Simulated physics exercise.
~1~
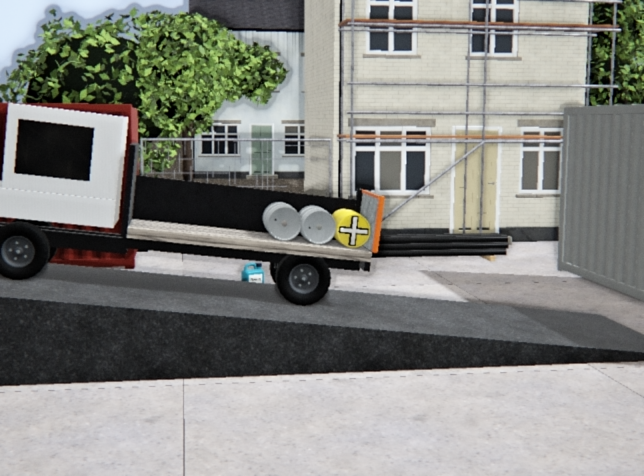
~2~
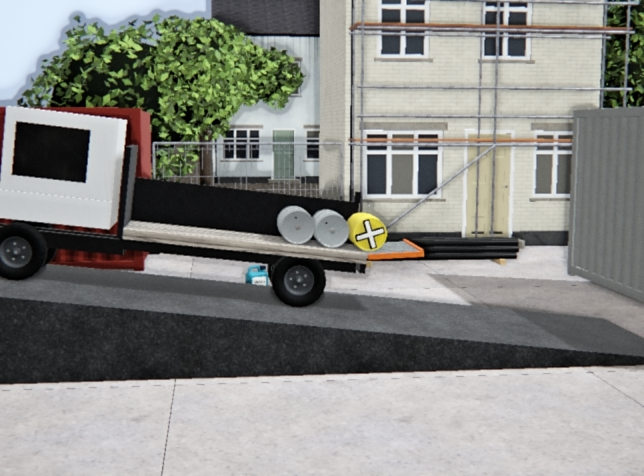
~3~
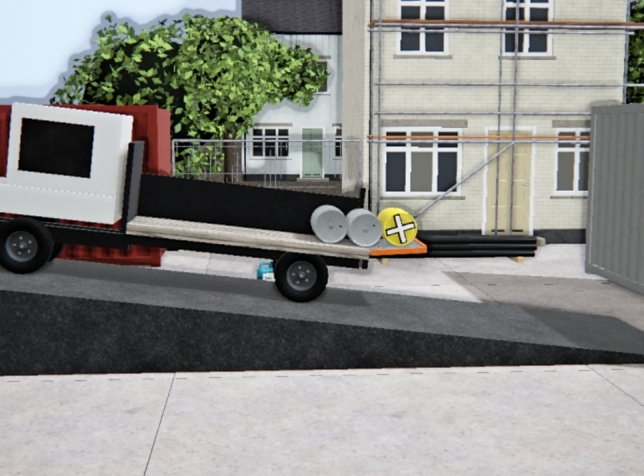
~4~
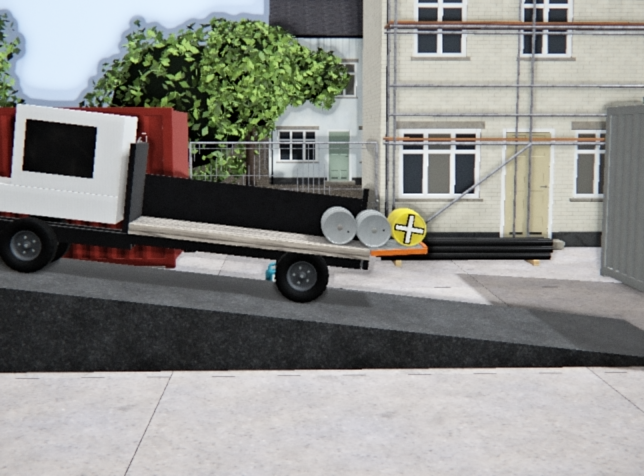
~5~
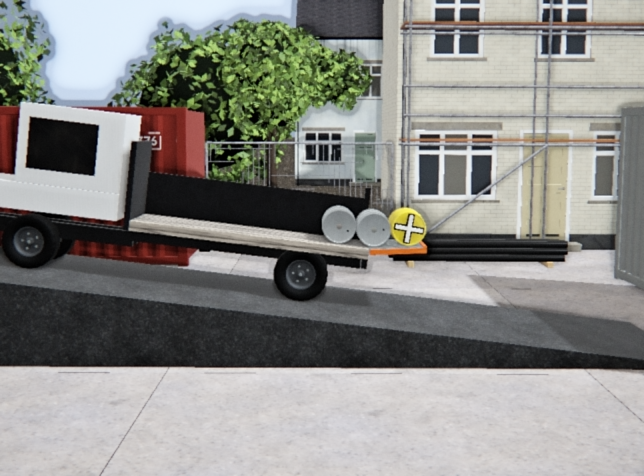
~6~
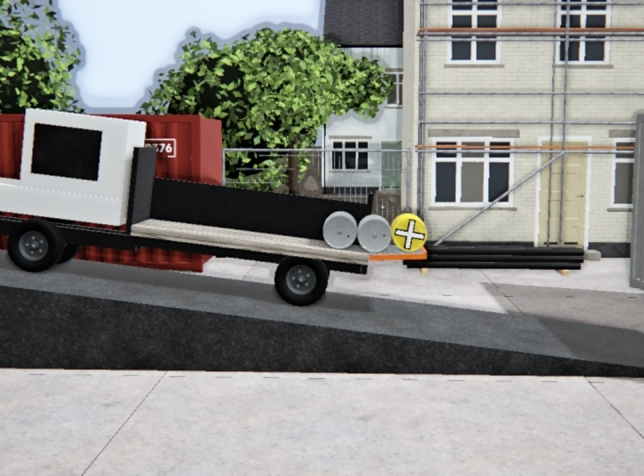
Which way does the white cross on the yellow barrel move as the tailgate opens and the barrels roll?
The white cross moves to the right, carried along with the yellow barrel onto the lowered tailgate.
